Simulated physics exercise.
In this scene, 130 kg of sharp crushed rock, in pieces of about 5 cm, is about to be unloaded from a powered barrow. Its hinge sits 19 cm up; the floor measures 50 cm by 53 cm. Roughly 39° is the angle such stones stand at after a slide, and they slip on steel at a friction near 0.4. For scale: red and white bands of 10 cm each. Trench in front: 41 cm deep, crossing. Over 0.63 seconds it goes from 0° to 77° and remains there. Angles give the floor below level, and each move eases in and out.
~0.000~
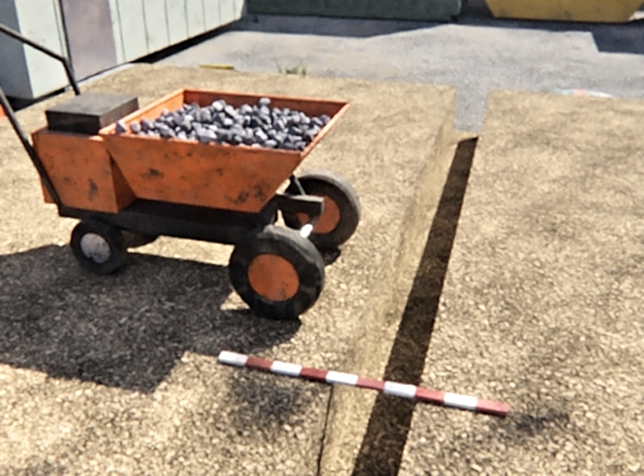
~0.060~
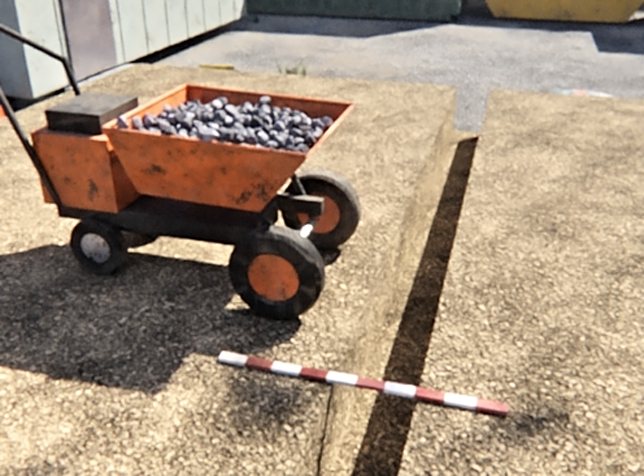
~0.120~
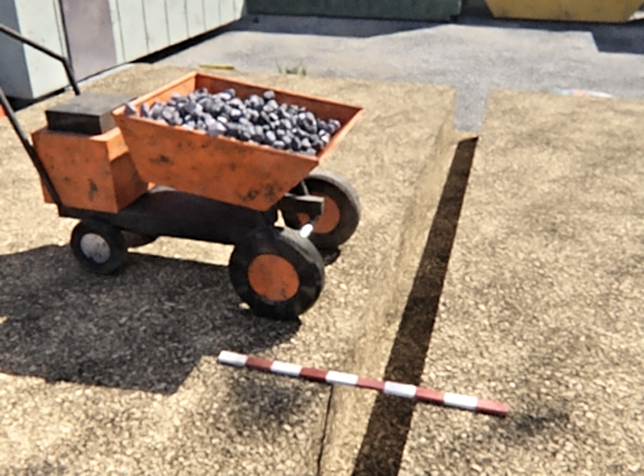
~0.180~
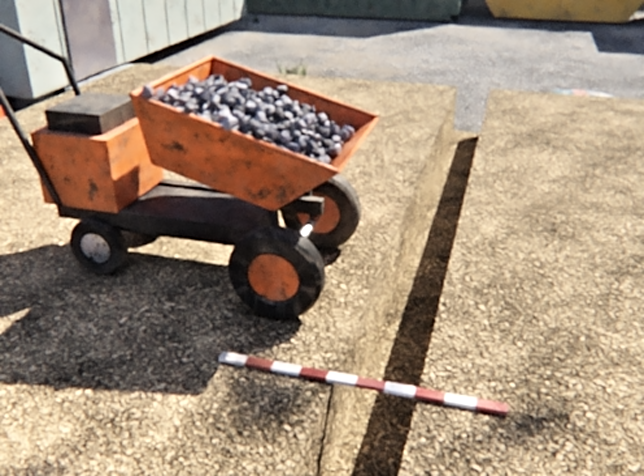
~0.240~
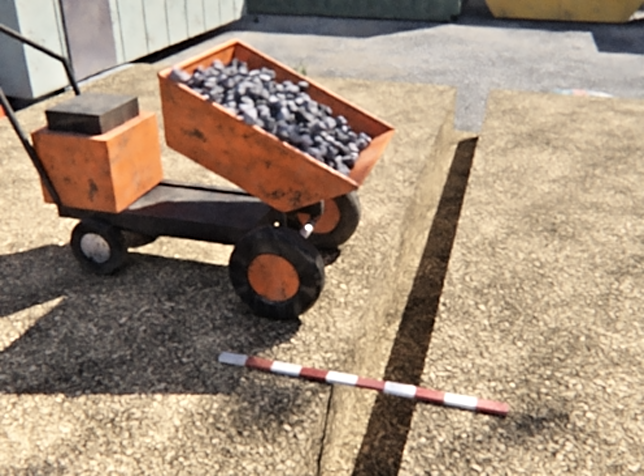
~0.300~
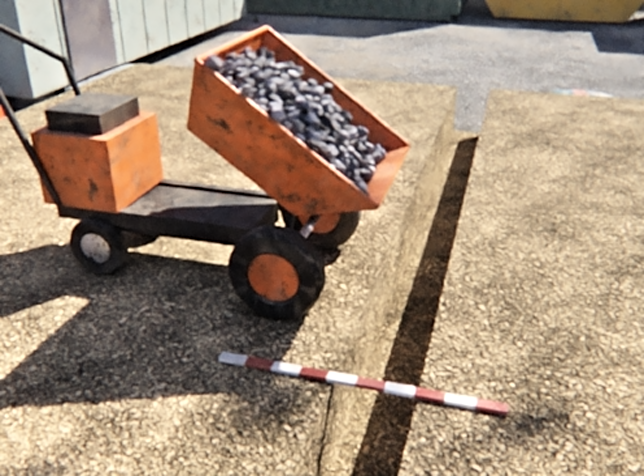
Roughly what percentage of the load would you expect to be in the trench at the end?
I'd expect around 25 per cent.
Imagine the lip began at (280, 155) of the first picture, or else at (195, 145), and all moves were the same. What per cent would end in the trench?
First place roughly 40%, second roughly 80%.
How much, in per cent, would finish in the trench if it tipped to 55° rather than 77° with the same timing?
With that change, near 10 per cent.
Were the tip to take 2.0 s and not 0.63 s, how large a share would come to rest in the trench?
It would be near 45 percent.
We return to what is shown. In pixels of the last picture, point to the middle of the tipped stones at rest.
Somewhere near pixel (497, 302).
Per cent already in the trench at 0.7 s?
Close to 0 per cent has got there by then.
After 0.5 s the floor is at 65°; 100 % in the tray; the foremost stones are at (412, 229).
After 0.7 s the floor is at 77°; 54 % in the tray, 2 % in the trench, 44 % past the trench; the foremost stones are at (533, 331).
After 1.1 s the floor is at 77°; 7 % in the tray, 13 % in the trench, 79 % past the trench; the foremost stones are past the picture's edge.
After 3.0 s the floor is at 77°; 0 % in the tray, 25 % in the trench, 75 % past the trench; the foremost stones are past the picture's edge.
